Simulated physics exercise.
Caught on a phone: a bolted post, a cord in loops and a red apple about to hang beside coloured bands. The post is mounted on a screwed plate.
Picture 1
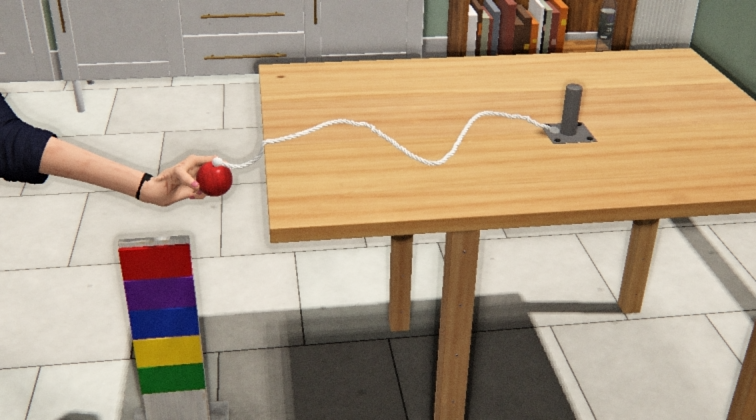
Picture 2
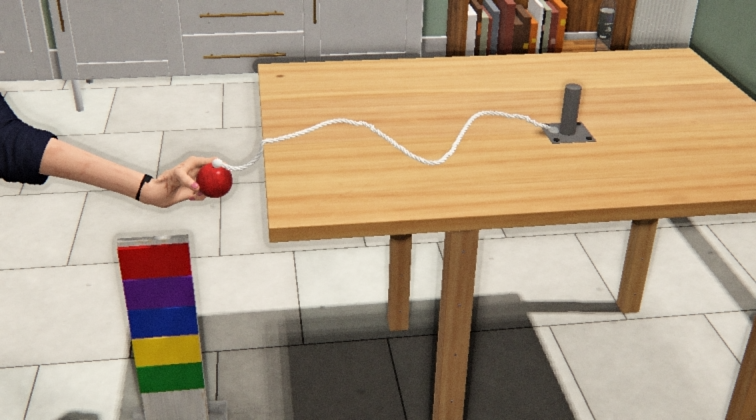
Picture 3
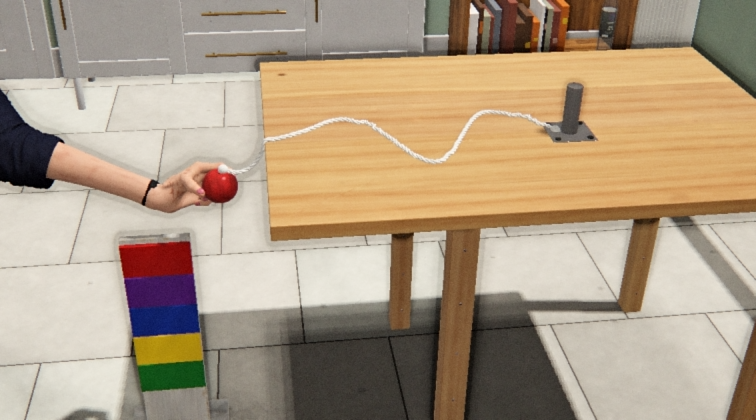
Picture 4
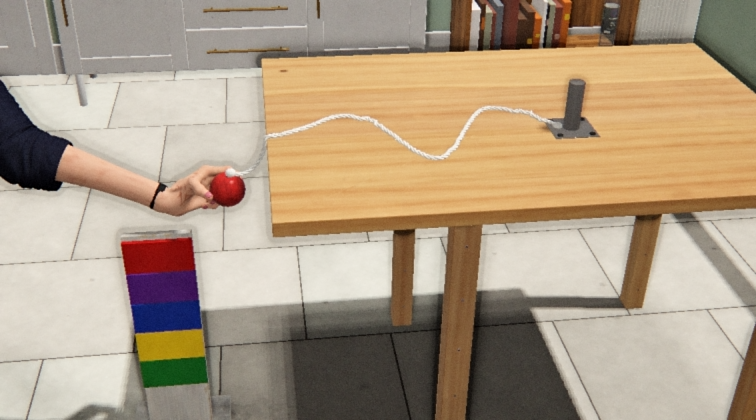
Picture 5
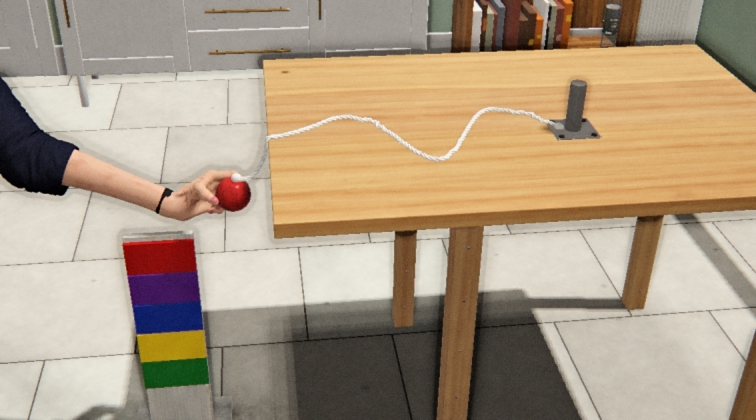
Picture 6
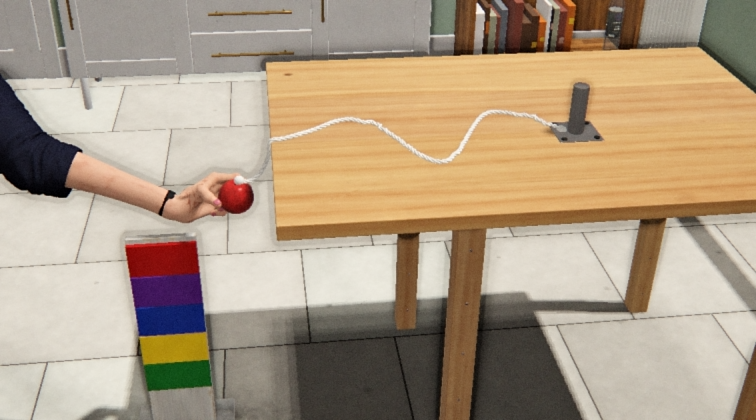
Hand holding a red ball on a white cord shifting slightly right and down beside a wooden table, above coloured bands.
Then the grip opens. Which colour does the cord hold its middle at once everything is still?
The cord holds its middle at yellow.
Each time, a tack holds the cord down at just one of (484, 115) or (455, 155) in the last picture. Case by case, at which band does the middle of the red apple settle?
First try blue, second try purple.
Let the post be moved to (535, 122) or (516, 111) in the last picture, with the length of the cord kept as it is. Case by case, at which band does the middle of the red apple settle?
It comes out green the first time and green the second time.
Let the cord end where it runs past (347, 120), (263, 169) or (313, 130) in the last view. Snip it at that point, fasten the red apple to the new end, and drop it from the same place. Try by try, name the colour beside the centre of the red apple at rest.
Higher than all five; blue; red.
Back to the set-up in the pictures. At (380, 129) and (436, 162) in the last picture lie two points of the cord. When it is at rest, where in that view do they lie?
First near (271, 166), second near (338, 139).
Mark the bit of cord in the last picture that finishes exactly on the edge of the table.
Around (392, 135).
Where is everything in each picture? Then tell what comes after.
Red apple (214, 179); red (156, 264); purple (160, 295); blue (164, 324); yellow (168, 353); green (172, 379), in the first picture.
Red apple (215, 180); cord through (521, 118) (465, 129) (429, 163) (373, 127) (300, 134), in the second picture.
Red apple (220, 186), in the third picture.
Red apple (228, 190); cord through (525, 113) (468, 125) (432, 158) (376, 122) (303, 129), in the fourth picture.
Red apple (233, 194), in the fifth picture.
Red apple (236, 197); cord through (529, 117) (472, 128) (436, 162) (380, 126) (308, 132), in the sixth picture.
Soon after, apple near (250, 314); level with blue.
Then, apple near (302, 336); level with yellow.
Further on, apple near (270, 338); level with yellow.
At rest, apple near (283, 338); level with yellow. At yellow.
